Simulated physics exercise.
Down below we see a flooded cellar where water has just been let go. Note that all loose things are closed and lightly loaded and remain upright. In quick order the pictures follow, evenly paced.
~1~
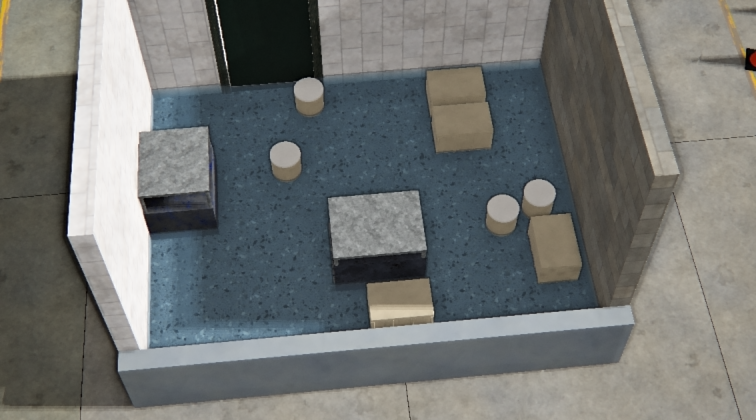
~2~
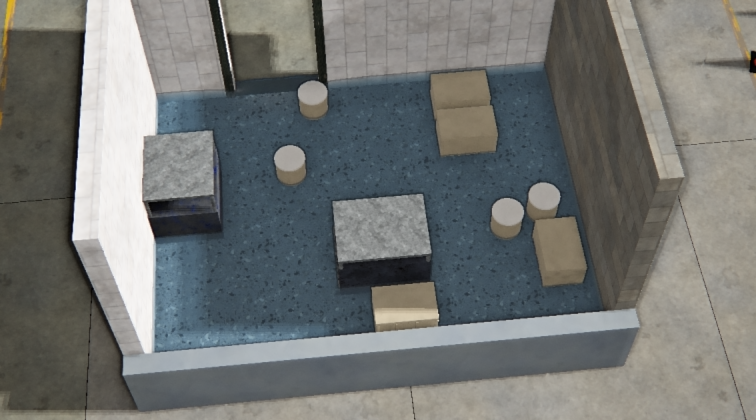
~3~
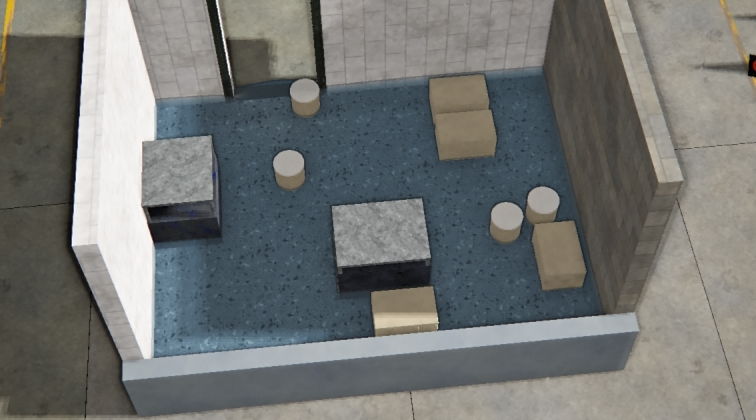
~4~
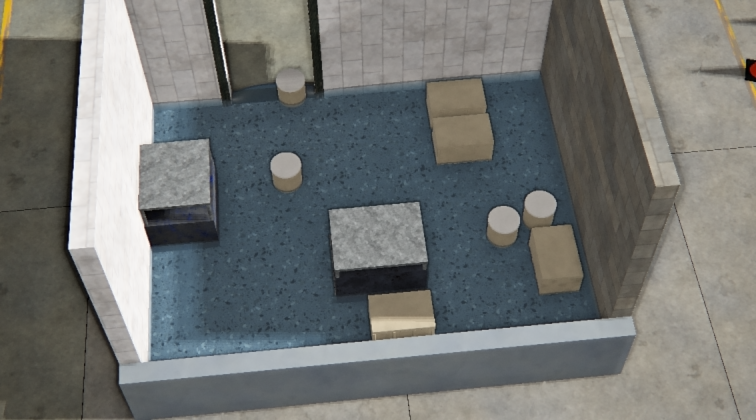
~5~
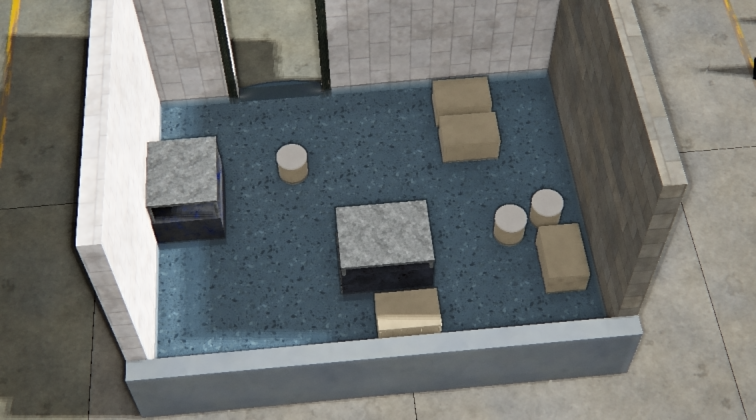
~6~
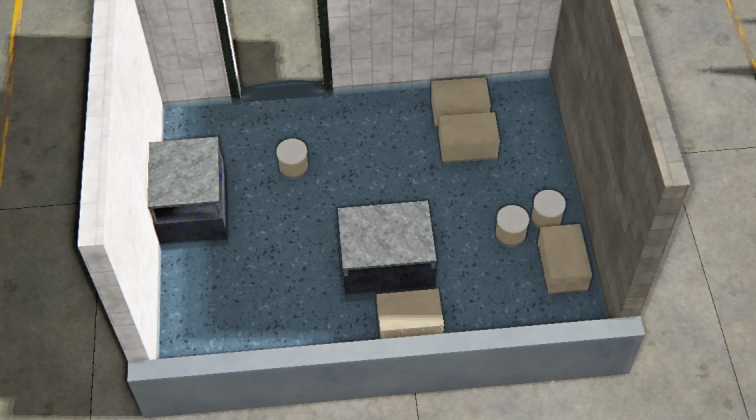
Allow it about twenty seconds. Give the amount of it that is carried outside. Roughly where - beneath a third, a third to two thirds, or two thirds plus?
Roughly a third to two thirds.
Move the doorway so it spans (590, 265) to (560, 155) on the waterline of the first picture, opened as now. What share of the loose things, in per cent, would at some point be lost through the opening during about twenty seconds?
Result: Close to 90 %.
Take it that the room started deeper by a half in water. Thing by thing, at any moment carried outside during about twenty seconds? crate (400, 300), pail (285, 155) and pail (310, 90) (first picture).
Respectively: Remained / exited / exited.
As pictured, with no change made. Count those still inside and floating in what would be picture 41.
That number is 4.
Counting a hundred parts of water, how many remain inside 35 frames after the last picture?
58 %.
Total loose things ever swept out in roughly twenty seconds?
That adds up to 4.
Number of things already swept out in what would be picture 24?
The answer here is 2.
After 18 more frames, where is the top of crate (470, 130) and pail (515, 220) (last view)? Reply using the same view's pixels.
Approximately (385, 117) for one, (487, 193) for the other.
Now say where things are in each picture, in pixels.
The first picture shows a pail at (285, 154), afloat; a crate at (456, 83) floats; 0 of 8 have shifted.
The second picture shows a pail at (290, 158), afloat; a crate at (461, 86) floats; 0 of 8 have shifted.
The third picture shows a pail at (289, 163), afloat; a crate at (459, 90) floats; 1 of 8 have shifted.
The fourth picture shows a pail at (286, 165), afloat; a crate at (456, 94) floats; 1 of 8 have shifted.
The fifth picture shows a pail at (292, 156) floats, close to its start; a crate at (462, 93) floats; 2 of 8 have shifted.
The sixth picture shows a pail at (292, 151) floats, close to its start; a crate at (461, 93), afloat, close to its start; 3 of 8 have shifted.
A moment on, 1 of 8 are out; 7 afloat.
Next, 2 of 8 are out; 6 afloat.
Later, 4 of 8 are out; 4 afloat.
In the end, 4 of 8 are out; 4 afloat.
